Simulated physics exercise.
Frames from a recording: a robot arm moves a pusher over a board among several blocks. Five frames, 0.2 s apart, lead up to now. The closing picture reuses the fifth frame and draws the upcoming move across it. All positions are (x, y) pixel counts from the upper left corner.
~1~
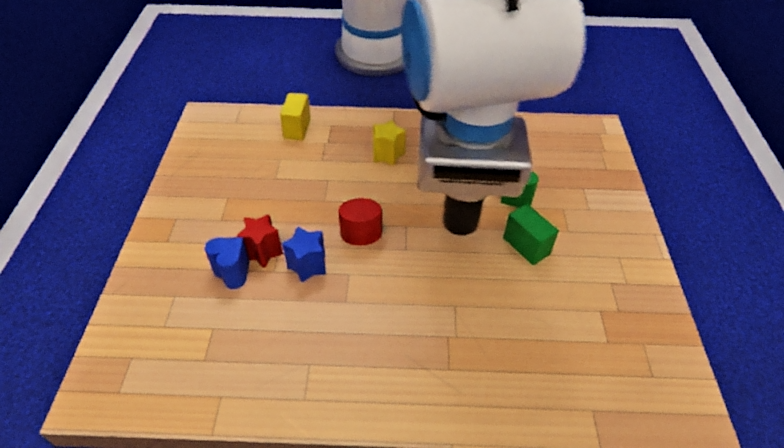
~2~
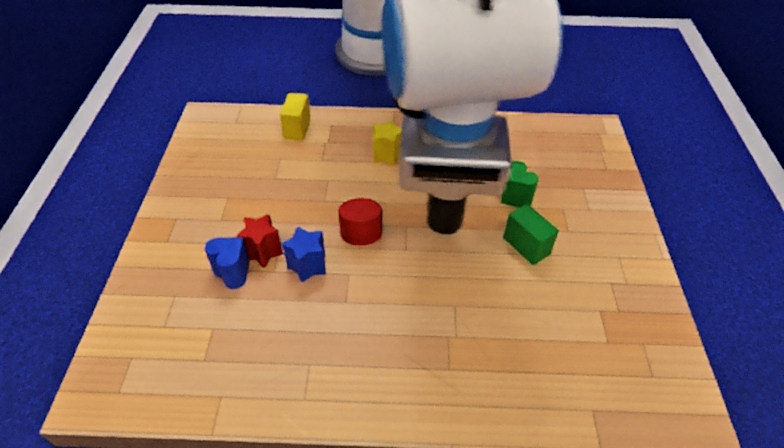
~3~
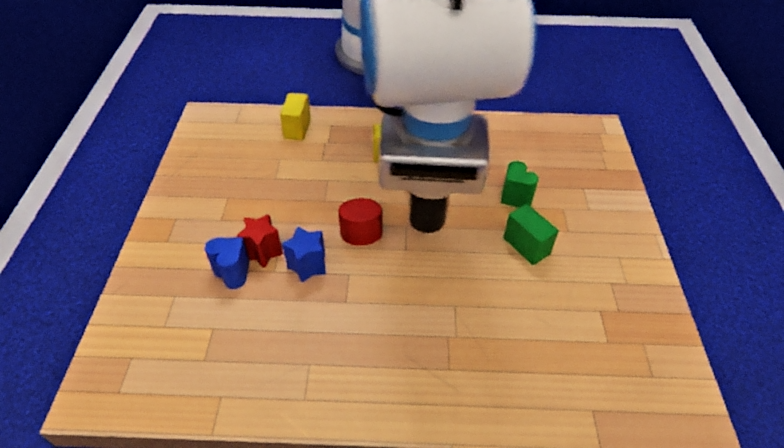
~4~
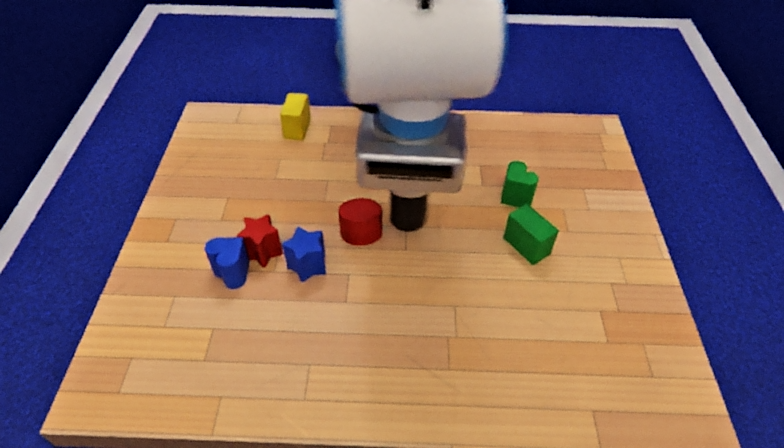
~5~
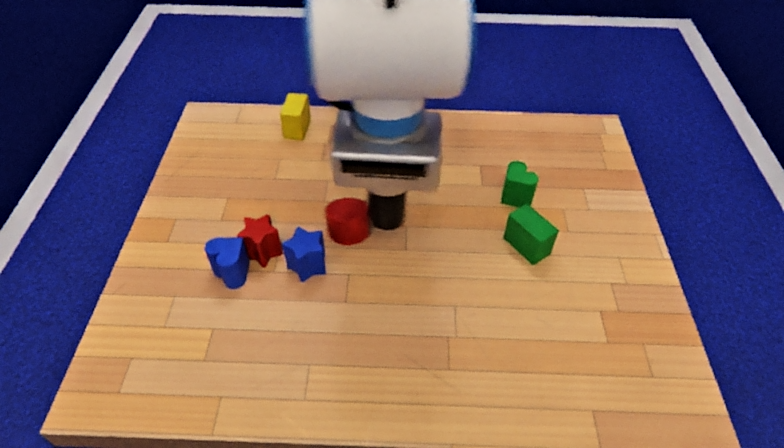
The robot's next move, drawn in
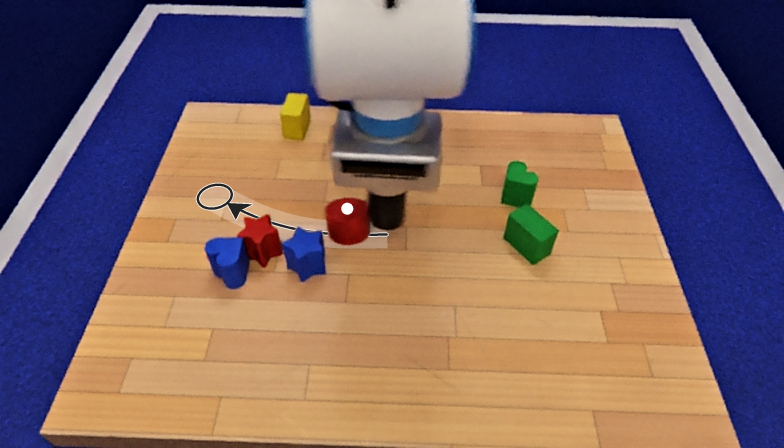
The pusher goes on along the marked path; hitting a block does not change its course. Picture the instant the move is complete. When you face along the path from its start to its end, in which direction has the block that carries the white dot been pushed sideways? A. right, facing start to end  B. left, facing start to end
B (left, facing start to end)
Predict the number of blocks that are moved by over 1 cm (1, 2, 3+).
It looks like two blocks will be pushed more than about 1 cm.
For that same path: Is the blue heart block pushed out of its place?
In short: No.
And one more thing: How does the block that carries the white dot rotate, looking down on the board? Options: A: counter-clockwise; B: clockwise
A - counter-clockwise.
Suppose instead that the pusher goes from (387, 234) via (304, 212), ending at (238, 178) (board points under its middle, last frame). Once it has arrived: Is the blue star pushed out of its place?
No
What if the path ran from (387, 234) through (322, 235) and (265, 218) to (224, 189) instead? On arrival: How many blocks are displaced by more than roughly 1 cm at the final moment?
The number of blocks that move over 1 cm is two.
The drawn path runs from (387, 234) through (323, 233) and (263, 220) to (215, 196); the dot is on the red oval block.
What follows on the original path. One third of the way, pusher (319, 217); red star (253, 227), turned 20° anticlockwise; red oval block (279, 205).
Two thirds of the way, pusher (259, 204); red star (244, 224), turned 55° anticlockwise; red oval block (218, 194).
At the end, pusher (210, 180); blue heart block not moved; red star (244, 224), turned 55° anticlockwise; blue star not moved; red oval block (175, 188), turned 90° anticlockwise.
